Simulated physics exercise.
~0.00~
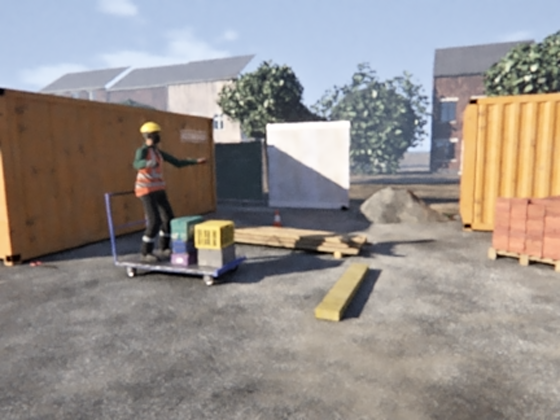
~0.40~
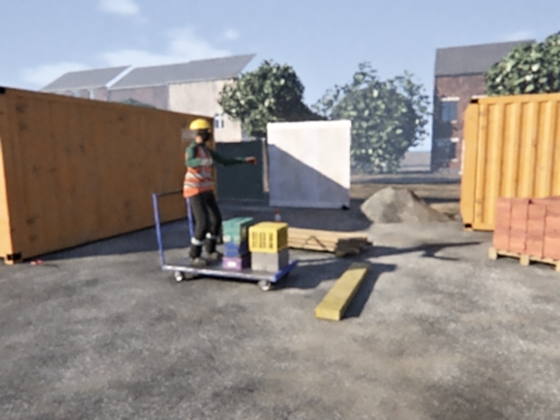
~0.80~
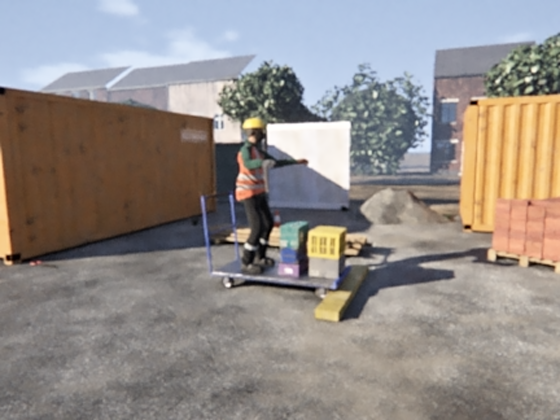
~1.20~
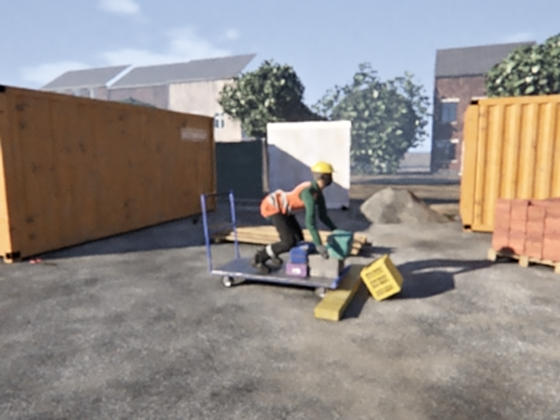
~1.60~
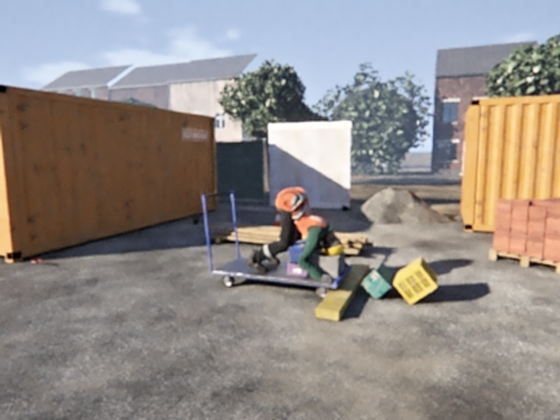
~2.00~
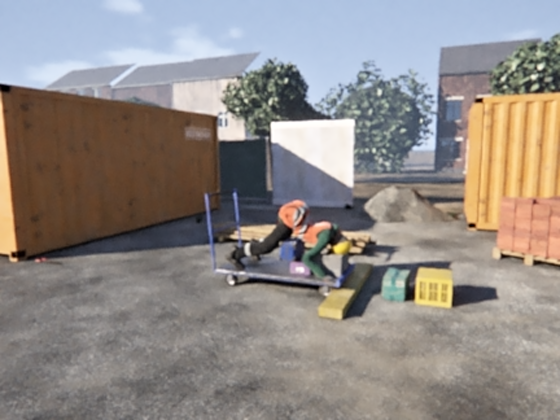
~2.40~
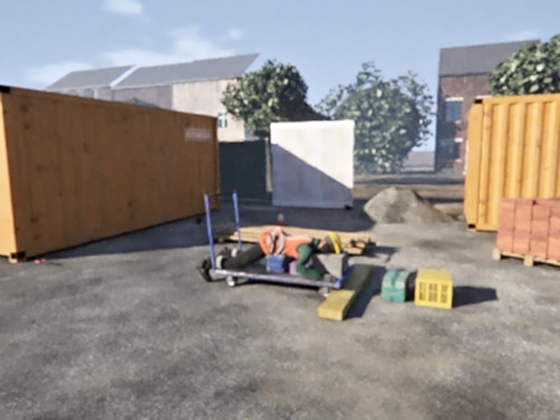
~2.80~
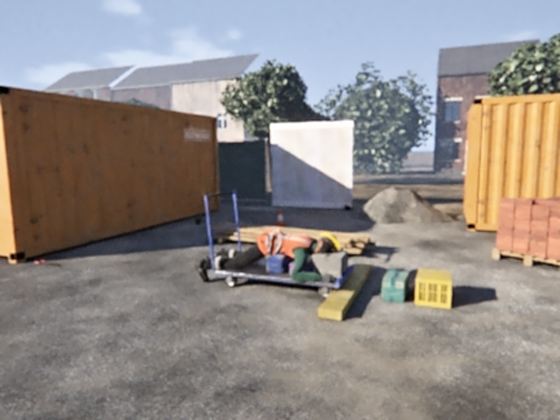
At first, a worker in a yellow hard hat and orange vest rides standing on a flatbed trolley with one arm outstretched, rolling right across a yard between orange containers. Crates and parcels sit in front of the worker. The trolley stops at a yellowish beam on the ground, and the yellow crate and teal parcel tip off the front as the worker pitches forward. Both tumble to the right and settle beyond the beam. The worker folds down onto the deck and the blue suitcase turns over. Finally, the worker lies slumped on the still trolley beside the suitcase.
